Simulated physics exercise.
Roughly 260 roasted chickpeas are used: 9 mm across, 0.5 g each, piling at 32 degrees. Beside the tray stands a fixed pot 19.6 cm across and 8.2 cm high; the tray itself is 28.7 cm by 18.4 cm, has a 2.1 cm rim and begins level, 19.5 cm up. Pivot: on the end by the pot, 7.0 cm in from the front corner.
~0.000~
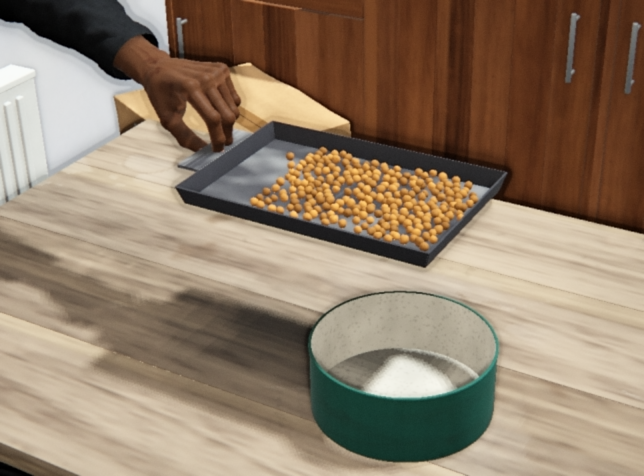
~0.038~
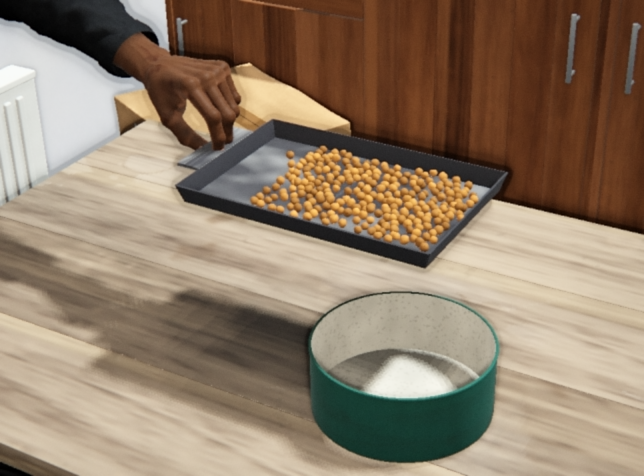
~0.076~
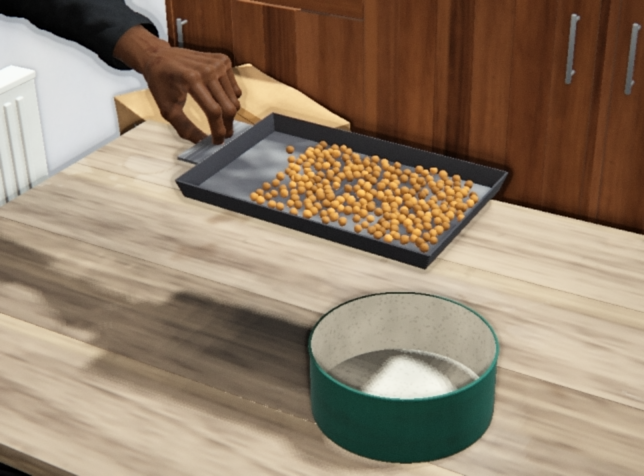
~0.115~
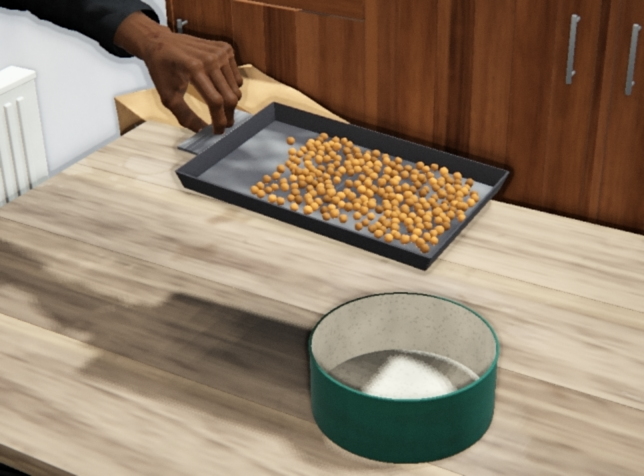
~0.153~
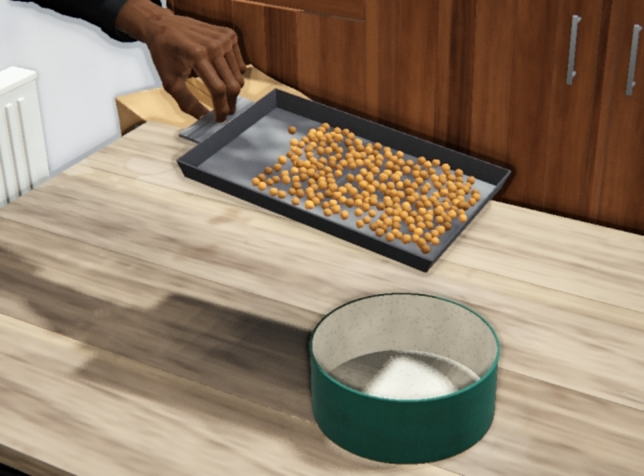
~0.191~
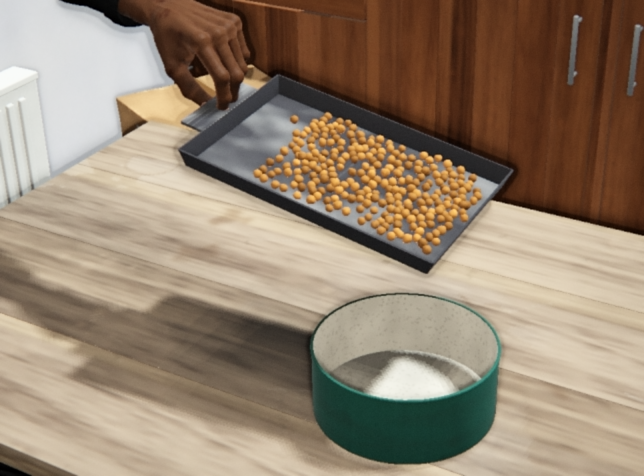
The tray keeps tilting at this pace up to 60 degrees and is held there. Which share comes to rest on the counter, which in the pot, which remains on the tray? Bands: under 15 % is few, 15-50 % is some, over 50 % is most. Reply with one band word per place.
Counter few, pot few, tray most.
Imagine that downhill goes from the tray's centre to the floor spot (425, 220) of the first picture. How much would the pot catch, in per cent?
About 0 per cent.
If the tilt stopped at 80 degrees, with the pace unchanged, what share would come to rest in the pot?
Result: Close to 65 %.
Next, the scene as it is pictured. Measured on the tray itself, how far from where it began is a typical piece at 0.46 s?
Displacement on the tray: Roughly 3 cm.
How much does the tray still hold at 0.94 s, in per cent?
Load share: Around 95%.
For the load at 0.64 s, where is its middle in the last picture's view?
Look about (426, 188) in the last view.
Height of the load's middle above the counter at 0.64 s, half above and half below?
About 24 cm.
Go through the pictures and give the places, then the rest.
Tray tilt 0 degrees, front corners at (183, 185) and (426, 249); middle of the pieces at (373, 196); pot at (403, 341), in the first frame.
Tray tilt 1 degrees, front corners at (184, 184) and (426, 249); middle of the pieces at (373, 196), in the second frame.
Tray tilt 2 degrees, front corners at (183, 179) and (426, 251); middle of the pieces at (373, 194), in the third frame.
Tray tilt 5 degrees, front corners at (184, 170) and (427, 253), lowest corner right front; middle of the pieces at (374, 190), in the fourth frame.
Tray tilt 8 degrees, front corners at (185, 159) and (429, 255), lowest corner right front; middle of the pieces at (375, 185), in the fifth frame.
Tray tilt 12 degrees, front corners at (187, 149) and (430, 257), lowest corner right front; middle of the pieces at (377, 180); pot at (405, 343). Its pace works out near 90 degrees a second, in the sixth frame.
After 0.46 s, tilt 36 degrees; the tray holds 100 %, the pot 0 %.
Then, at 0.64 s, tilt 52 degrees; the tray holds 100 %, the pot 0 %.
After 0.94 s, tilt 60 degrees; the tray holds 95 %, the pot 0 %.
In the end, at 1.8 s, counter 0 %, pot 5 %, tray 95 %.
